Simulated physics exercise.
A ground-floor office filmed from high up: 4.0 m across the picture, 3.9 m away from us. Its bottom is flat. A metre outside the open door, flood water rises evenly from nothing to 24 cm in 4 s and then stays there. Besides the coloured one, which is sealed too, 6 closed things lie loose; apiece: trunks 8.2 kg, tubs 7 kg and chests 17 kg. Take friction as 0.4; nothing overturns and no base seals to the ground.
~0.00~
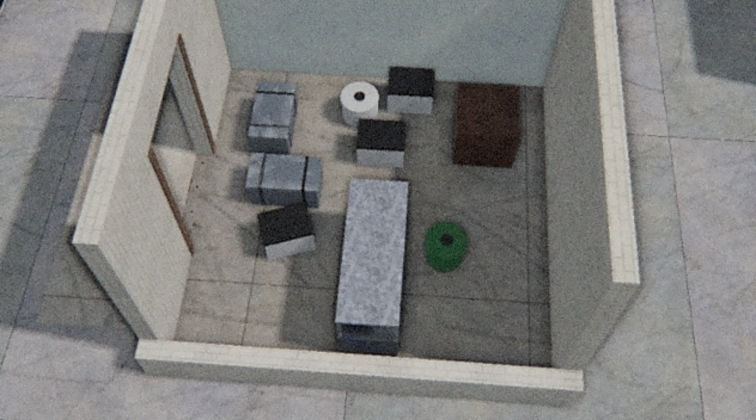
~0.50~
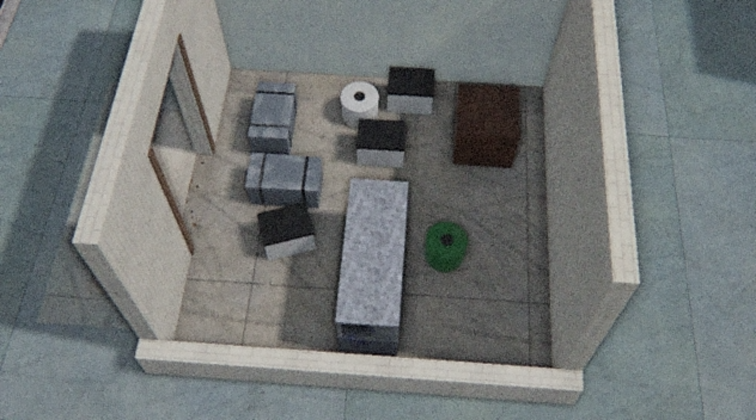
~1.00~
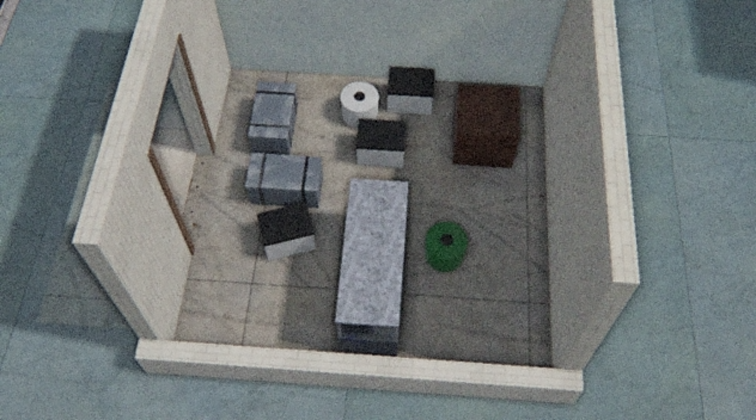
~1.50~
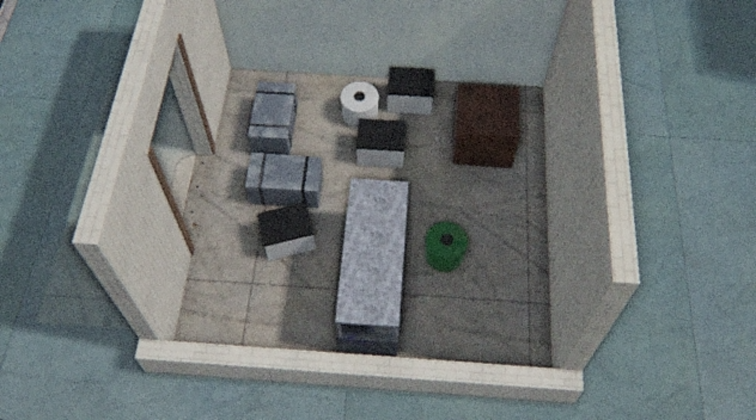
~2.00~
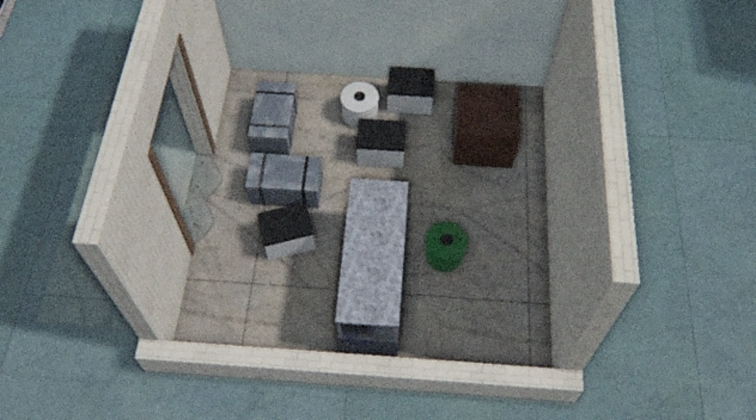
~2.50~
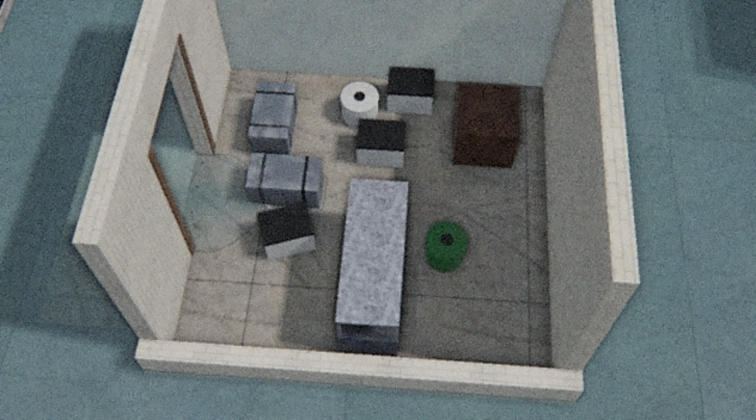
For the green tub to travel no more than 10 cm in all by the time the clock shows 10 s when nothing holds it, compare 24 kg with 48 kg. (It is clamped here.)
I expect that the smaller load will do.
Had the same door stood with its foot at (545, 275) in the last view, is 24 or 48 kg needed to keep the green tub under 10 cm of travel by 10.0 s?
In that case only the higher weight holds it.
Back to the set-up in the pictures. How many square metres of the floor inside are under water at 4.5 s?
Roughly 6.5 m2.
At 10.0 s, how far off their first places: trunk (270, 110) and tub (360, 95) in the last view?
In that order: 20 cm, 120 cm.
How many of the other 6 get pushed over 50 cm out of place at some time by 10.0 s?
I count 4.
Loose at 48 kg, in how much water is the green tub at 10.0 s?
Roughly 8 cm.
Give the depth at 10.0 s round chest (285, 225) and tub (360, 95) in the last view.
Roughly 11 and 8 cm.
After 3.5 s the green tub would be 0 cm from its start with 24 kg and 0 cm from its start with 48 kg; 0 cm of water round it then.
After 4.5 s the green tub would be 0 cm from its start with 24 kg and 0 cm from its start with 48 kg; 0 cm of water round it then.
After 7.0 s the green tub would be 0 cm from its start with 24 kg and 0 cm from its start with 48 kg; 1 cm of water round it then.
After 10.0 s the green tub would be 0 cm from its start with 24 kg and 0 cm from its start with 48 kg; 8 cm of water round it then.
